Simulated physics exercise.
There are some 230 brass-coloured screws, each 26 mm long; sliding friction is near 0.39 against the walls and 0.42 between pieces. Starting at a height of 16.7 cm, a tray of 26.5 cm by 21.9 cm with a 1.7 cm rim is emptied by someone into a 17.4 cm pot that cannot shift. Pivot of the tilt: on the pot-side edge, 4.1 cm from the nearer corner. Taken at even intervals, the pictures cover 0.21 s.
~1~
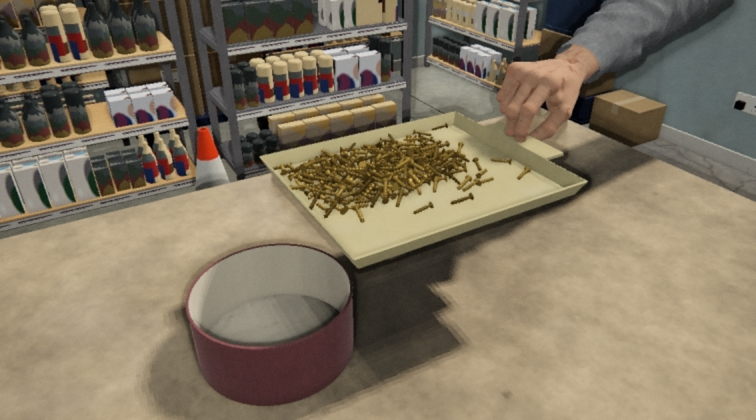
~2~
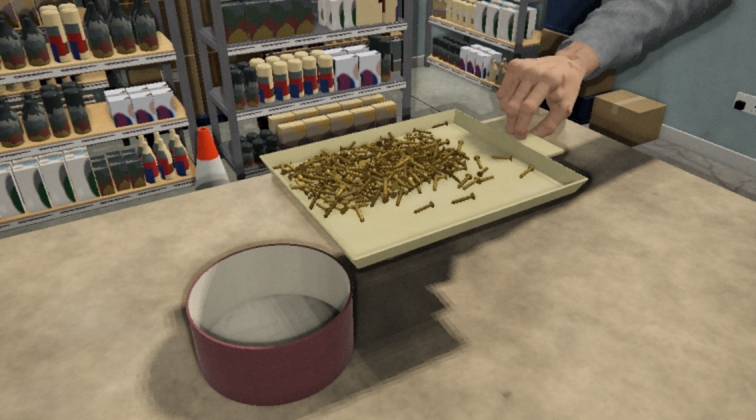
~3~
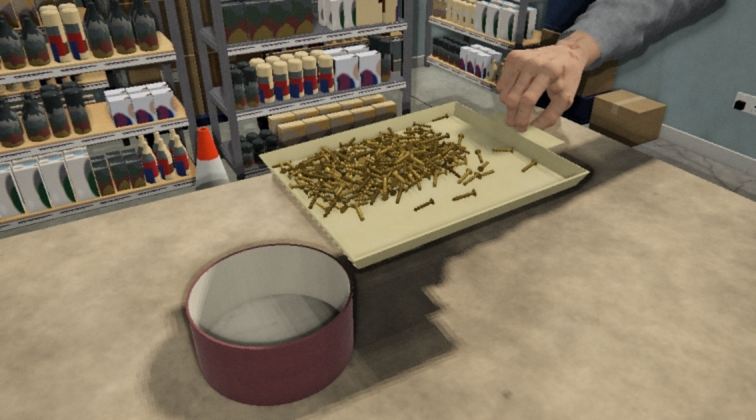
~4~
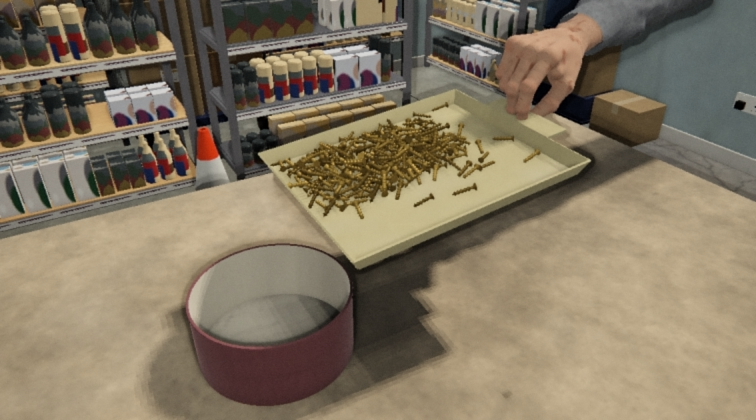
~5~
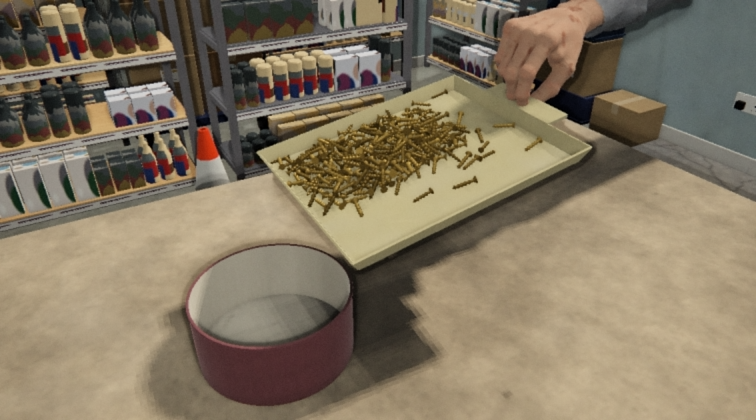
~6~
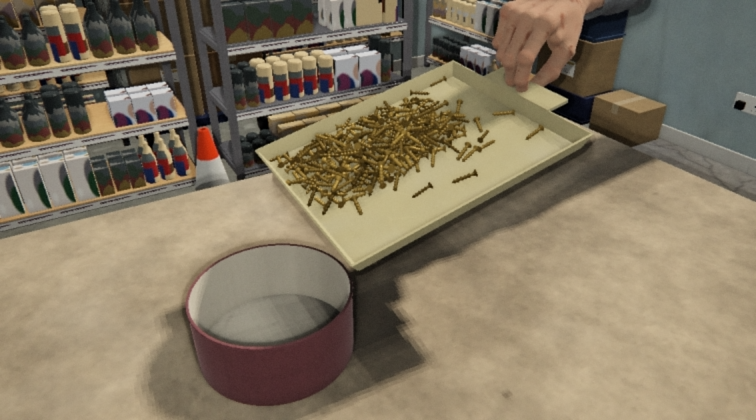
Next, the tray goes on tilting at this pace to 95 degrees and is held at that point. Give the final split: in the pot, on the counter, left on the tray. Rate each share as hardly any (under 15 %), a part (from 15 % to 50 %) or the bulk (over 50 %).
Pot: The bulk; counter: A part; left on the tray: Hardly any.
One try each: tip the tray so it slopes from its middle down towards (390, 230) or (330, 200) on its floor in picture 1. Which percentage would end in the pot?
First try: Around 5 percent; second try: Around 75 percent.
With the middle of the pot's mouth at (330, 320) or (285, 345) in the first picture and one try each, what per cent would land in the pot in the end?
The shares would be near 65 and 75 per cent respectively.
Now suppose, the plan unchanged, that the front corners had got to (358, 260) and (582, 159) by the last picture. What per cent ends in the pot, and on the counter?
In the pot: 0 per cent; on the counter: 100 per cent.
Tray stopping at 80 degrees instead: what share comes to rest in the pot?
Around 65 %, I reckon.
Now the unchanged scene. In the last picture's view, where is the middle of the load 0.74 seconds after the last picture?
Look about (271, 339) in the last view.
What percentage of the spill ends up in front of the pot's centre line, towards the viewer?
About 100 per cent.
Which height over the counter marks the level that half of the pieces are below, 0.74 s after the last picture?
Roughly 6 centimetres.
Then, 0.45 s after the last picture, tilt 53 degrees; the tray holds 95 %, the pot 0 %.
Then, 0.74 s after the last picture, tilt 78 degrees; the tray holds 20 %, the pot 35 %.
Then, 1.14 s after the last picture, tilt 95 degrees; the tray holds 0 %, the pot 65 %.
In the end, pot 65 %, counter 35 %, tray 0 %.
